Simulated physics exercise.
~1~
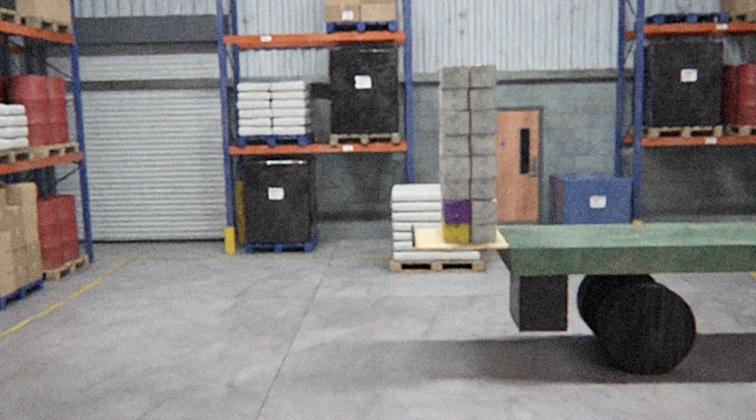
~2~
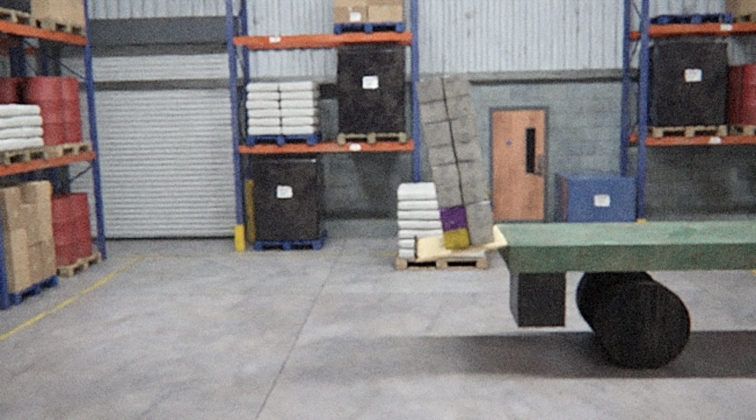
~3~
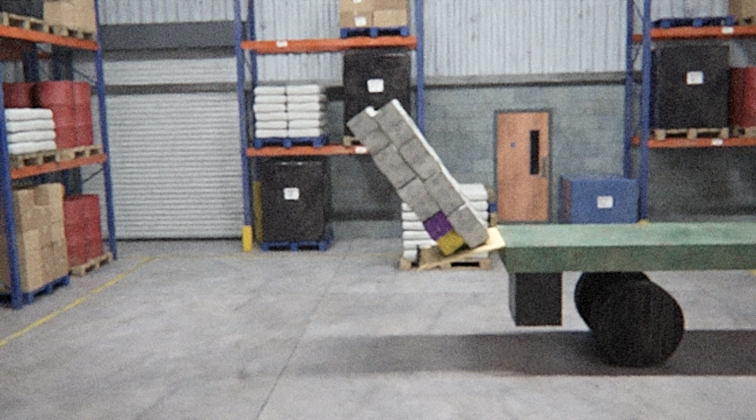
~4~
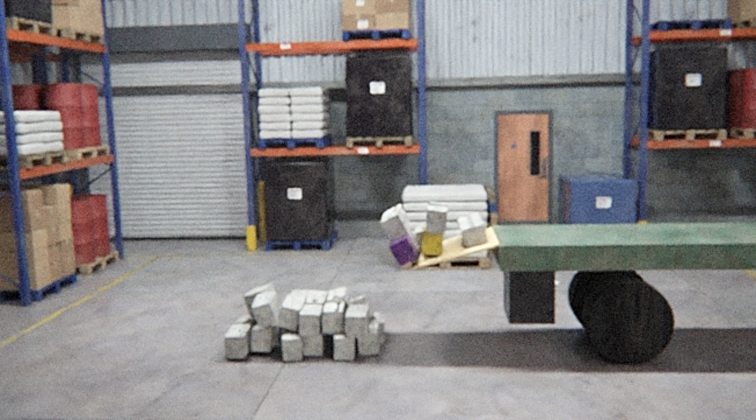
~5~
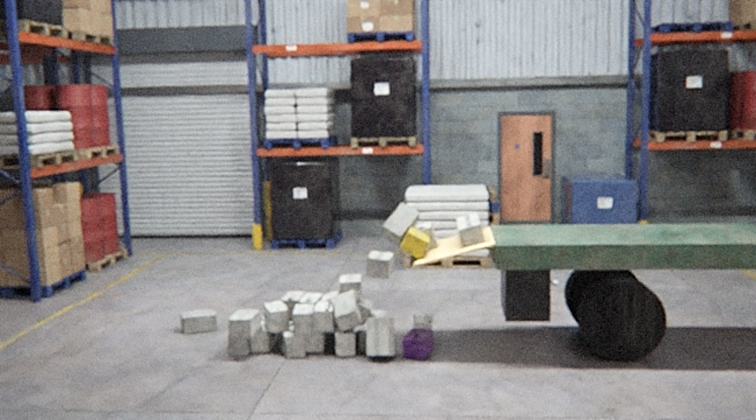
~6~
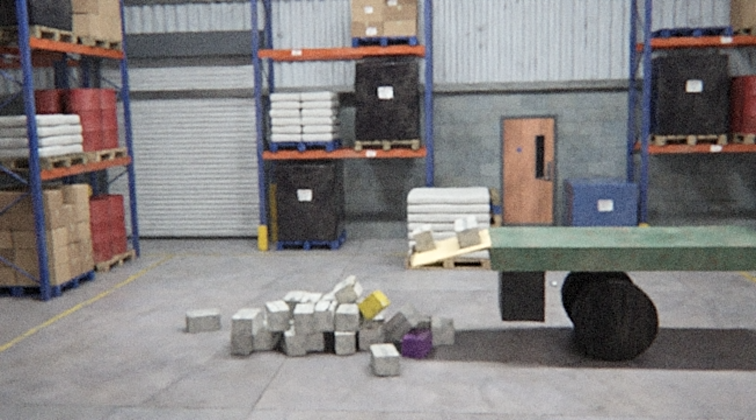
The clip opens on a warehouse where a tall, narrow stack of grey parcels, with one purple and one yellow near its base, stands on a pale flap at the left end of a green flat-bed. The flap's outer edge sinks and the stack leans left. It tips further, still mostly together, as the flap settles at a gentle slope. The column then topples, and most parcels land in a heap on the floor. The purple one drops off next, followed by the yellow. Finally, both lie among the scattered pile, while a few grey parcels remain on the tilted flap.
